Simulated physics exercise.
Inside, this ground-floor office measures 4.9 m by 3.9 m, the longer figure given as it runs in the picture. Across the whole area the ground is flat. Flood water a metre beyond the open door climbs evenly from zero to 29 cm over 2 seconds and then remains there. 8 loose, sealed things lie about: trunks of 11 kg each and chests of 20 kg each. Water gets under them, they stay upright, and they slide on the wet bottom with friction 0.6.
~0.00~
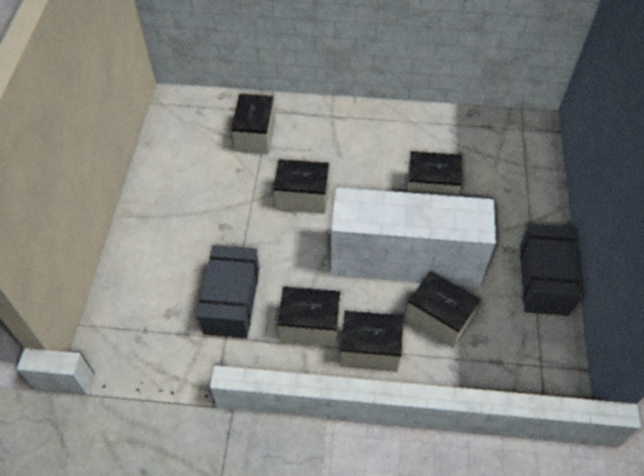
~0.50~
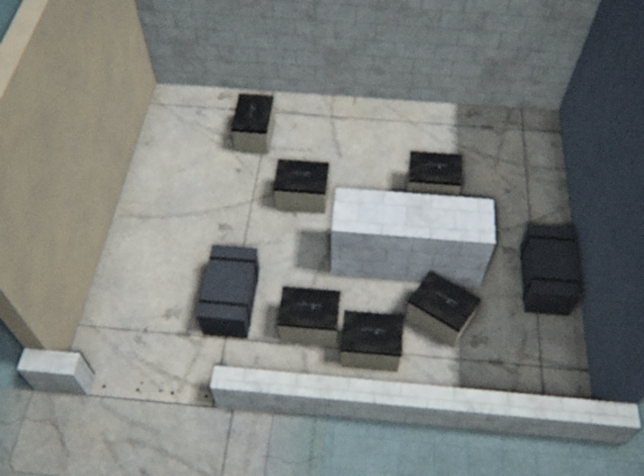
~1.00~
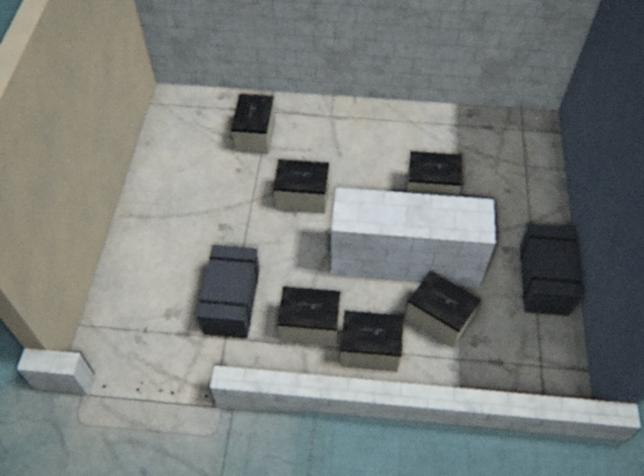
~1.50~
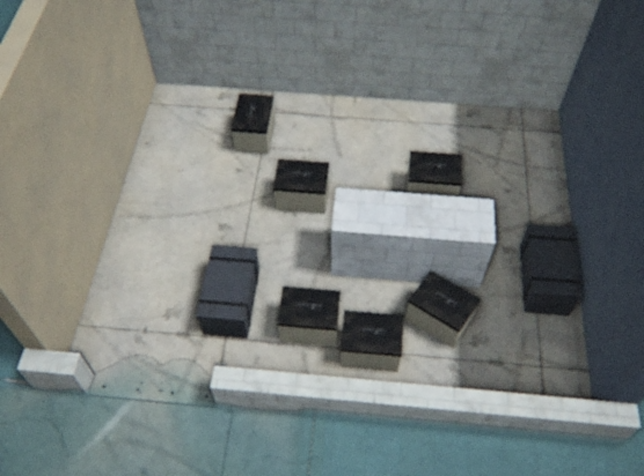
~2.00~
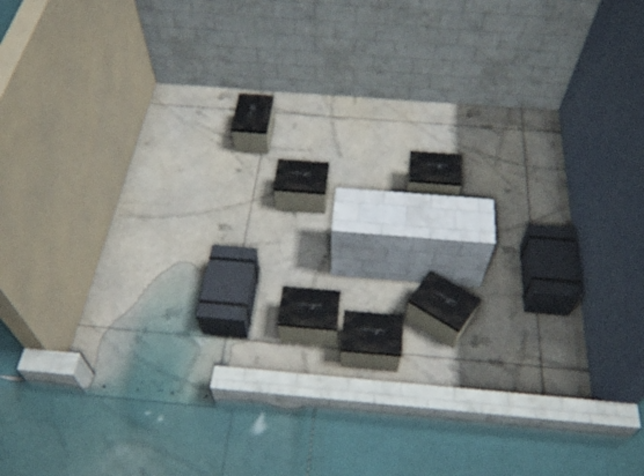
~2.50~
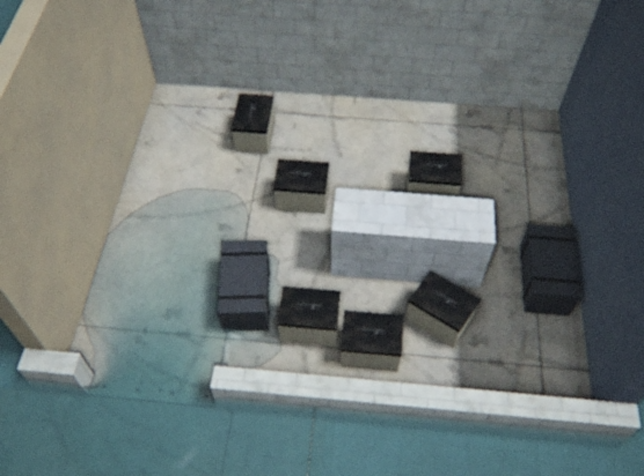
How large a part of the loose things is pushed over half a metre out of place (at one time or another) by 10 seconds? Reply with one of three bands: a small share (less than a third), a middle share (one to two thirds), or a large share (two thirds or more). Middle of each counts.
A middle share, one to two thirds.
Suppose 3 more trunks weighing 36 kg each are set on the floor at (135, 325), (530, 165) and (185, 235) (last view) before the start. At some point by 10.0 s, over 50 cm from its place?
Result, in listed order: Exceeded / exceeded / exceeded.
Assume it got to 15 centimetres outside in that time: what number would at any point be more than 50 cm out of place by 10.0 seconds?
Then the count would be 1.
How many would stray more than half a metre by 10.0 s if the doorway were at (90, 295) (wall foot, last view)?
Then the count would be 8.
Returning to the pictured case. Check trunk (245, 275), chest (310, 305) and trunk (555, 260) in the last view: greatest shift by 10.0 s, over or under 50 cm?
Taking them in turn, the first is beyond the limit, the second within the limit and the third beyond the limit.
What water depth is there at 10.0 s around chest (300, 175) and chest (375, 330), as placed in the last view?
Roughly 19 and 6 cm.
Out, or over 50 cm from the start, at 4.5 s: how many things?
It comes to 1.
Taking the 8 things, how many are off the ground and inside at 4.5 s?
Count at that moment: 2.
After 3.5 s 1 of 8 are over 50 cm from their spots; 1 afloat.
After 4.5 s 1 of 8 are over 50 cm from their spots; 2 afloat.
After 7.0 s 3 of 8 are over 50 cm from their spots; 2 afloat.
After 10.0 s 5 of 8 are over 50 cm from their spots, and 5 have been at some point; 5 afloat.
